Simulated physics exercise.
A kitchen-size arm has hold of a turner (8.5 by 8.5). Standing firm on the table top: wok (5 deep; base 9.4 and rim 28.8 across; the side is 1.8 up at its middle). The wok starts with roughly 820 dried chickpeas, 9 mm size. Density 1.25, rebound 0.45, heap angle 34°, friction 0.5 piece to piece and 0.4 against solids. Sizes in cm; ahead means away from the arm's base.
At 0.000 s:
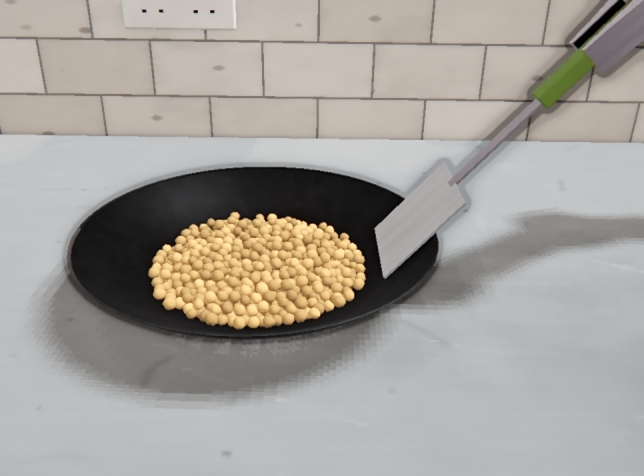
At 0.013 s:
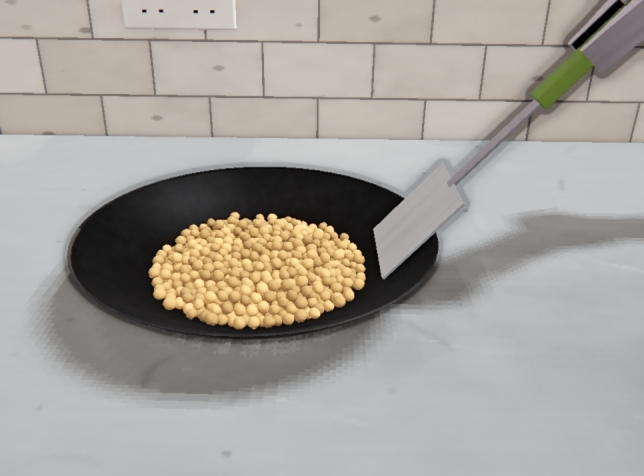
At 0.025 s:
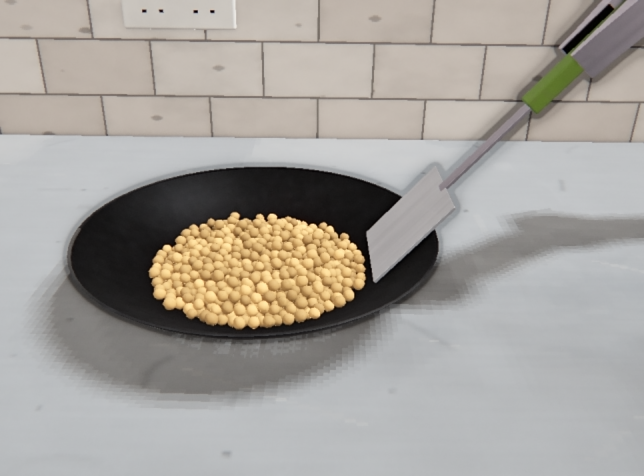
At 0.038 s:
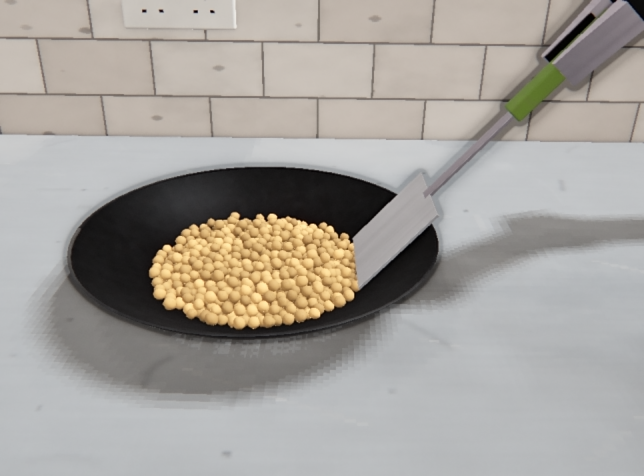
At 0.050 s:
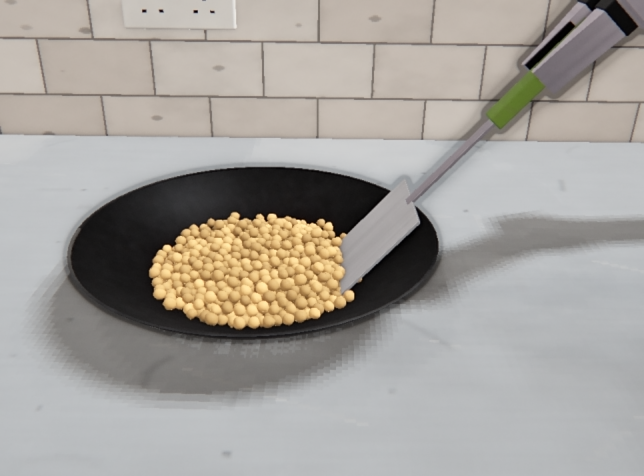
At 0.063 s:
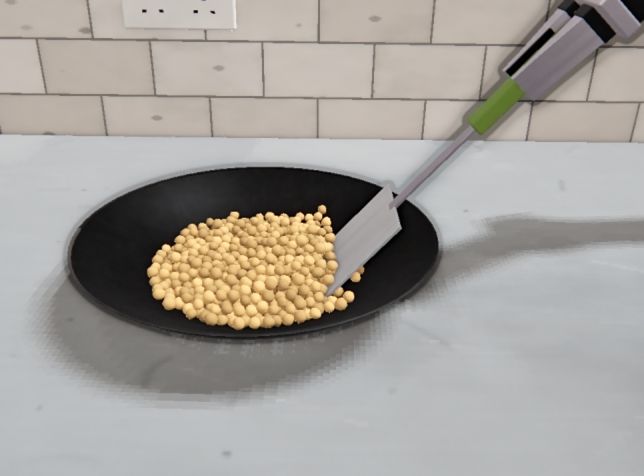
A robotic arm reaches in from the upper right, gripping a grey turner with a green band, above a pale grey countertop seen from slightly above, with beige brick tiles and a white wall socket behind. A shallow black wok holding a heap of tan chickpeas sits left of centre. The turner slides left and slightly down into the heap's right edge, nudging a few chickpeas, while the camera stays still.
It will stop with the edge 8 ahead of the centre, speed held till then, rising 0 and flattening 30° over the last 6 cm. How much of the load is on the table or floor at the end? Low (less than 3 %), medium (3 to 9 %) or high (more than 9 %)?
On the table or floor the share is high, more than 9 %.
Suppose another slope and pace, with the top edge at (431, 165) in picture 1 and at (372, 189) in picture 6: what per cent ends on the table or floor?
Some 30 per cent.
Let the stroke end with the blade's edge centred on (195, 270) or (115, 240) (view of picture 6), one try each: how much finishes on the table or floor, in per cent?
Some 10 and 45 per cent.
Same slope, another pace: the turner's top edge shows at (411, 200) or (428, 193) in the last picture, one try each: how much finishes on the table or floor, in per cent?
About 10 and 5 per cent.
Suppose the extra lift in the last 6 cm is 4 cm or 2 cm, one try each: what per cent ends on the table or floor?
About 30 and 30 per cent.
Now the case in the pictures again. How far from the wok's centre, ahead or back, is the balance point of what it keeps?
About 5.5 cm ahead.
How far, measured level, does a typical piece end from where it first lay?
Some 9 cm.
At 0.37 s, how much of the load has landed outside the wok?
Roughly 20 per cent.
After 0.10 s, sloping 49°, highest piece 6 above the table; 822 in the wok.
After 0.15 s, sloping 41°, highest piece 7 above the table; 820 in the wok, 2 on the blade or in flight.
After 0.37 s, sloping 19°, highest piece 7 above the table; 640 in the wok, 167 on the table or floor, 15 on the blade or in flight.
After 1.42 s, sloping 19°, highest piece 6 above the table; 636 in the wok, 186 on the table or floor.
At rest, 636 in the wok, 186 on the table or floor. That is 23 % on the table or floor.
